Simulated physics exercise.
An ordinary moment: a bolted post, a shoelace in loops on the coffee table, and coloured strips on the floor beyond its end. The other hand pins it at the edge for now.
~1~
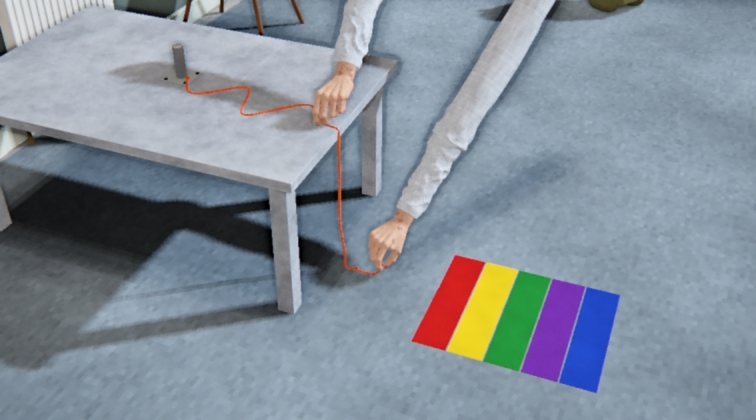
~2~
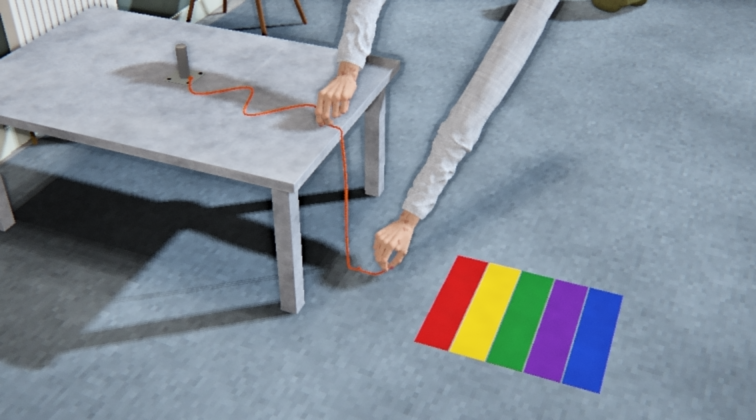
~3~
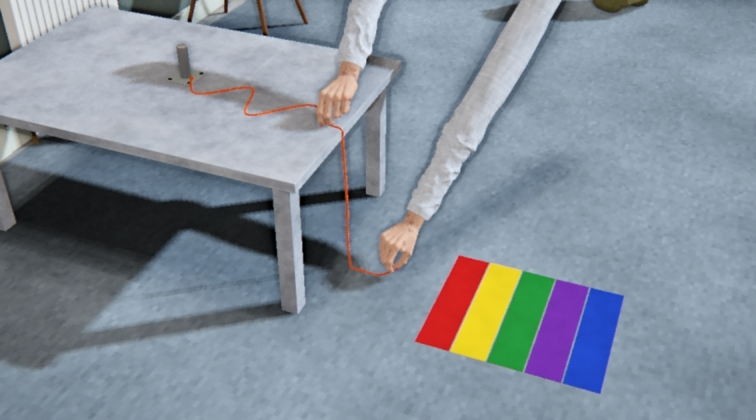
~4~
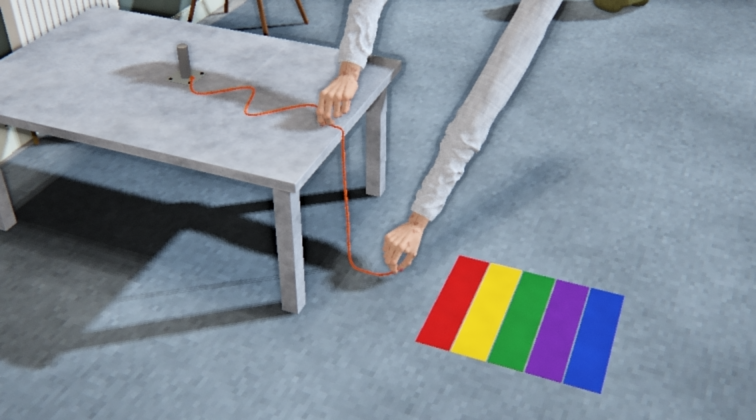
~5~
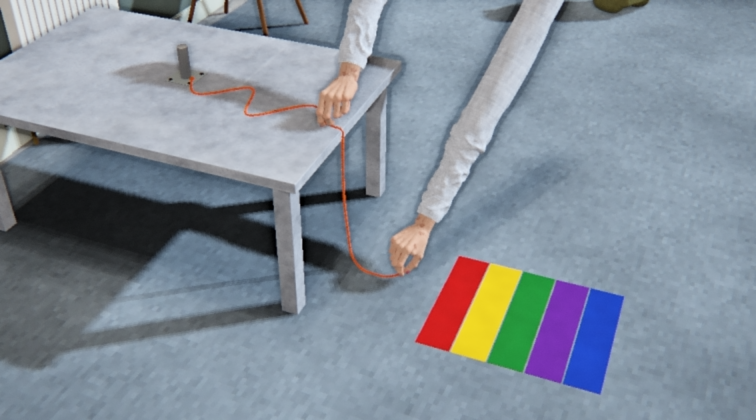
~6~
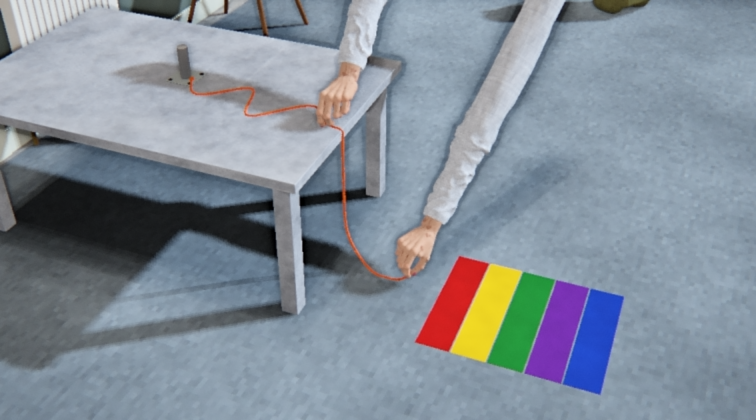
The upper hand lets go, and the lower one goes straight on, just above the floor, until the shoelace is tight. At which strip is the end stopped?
The end stops over the blue strip.
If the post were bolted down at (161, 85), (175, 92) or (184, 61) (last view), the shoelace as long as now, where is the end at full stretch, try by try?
The places are (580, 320), (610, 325) and (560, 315).
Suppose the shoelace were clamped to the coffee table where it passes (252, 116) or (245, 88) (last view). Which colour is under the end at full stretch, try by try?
Taking them in turn: Green; purple.
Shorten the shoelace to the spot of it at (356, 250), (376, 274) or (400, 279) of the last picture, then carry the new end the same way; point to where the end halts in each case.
Near (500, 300), (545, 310) and (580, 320).
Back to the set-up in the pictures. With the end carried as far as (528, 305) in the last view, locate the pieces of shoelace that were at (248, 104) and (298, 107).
The first at (291, 110), the second at (349, 139).
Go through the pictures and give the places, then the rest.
End (383, 267); red (436, 329); yellow (471, 338); green (508, 348); purple (545, 358); blue (583, 369), in the first frame.
End (388, 268); shoelace through (197, 94) (251, 97) (284, 109) (334, 127) (346, 191) (348, 253), in the second frame.
End (393, 269), in the third frame.
End (397, 270); shoelace through (198, 94) (252, 97) (285, 109) (335, 127) (345, 191) (349, 254), in the fourth frame.
End (404, 272), in the fifth frame.
End (410, 274); shoelace through (198, 94) (252, 98) (285, 110) (335, 127) (344, 191) (359, 255), in the sixth frame.
Early on, end near (528, 305); over green.
Midway, end near (573, 316); over purple.
At the end of the slack, end near (600, 323); over blue. It gets as far as the blue strip.
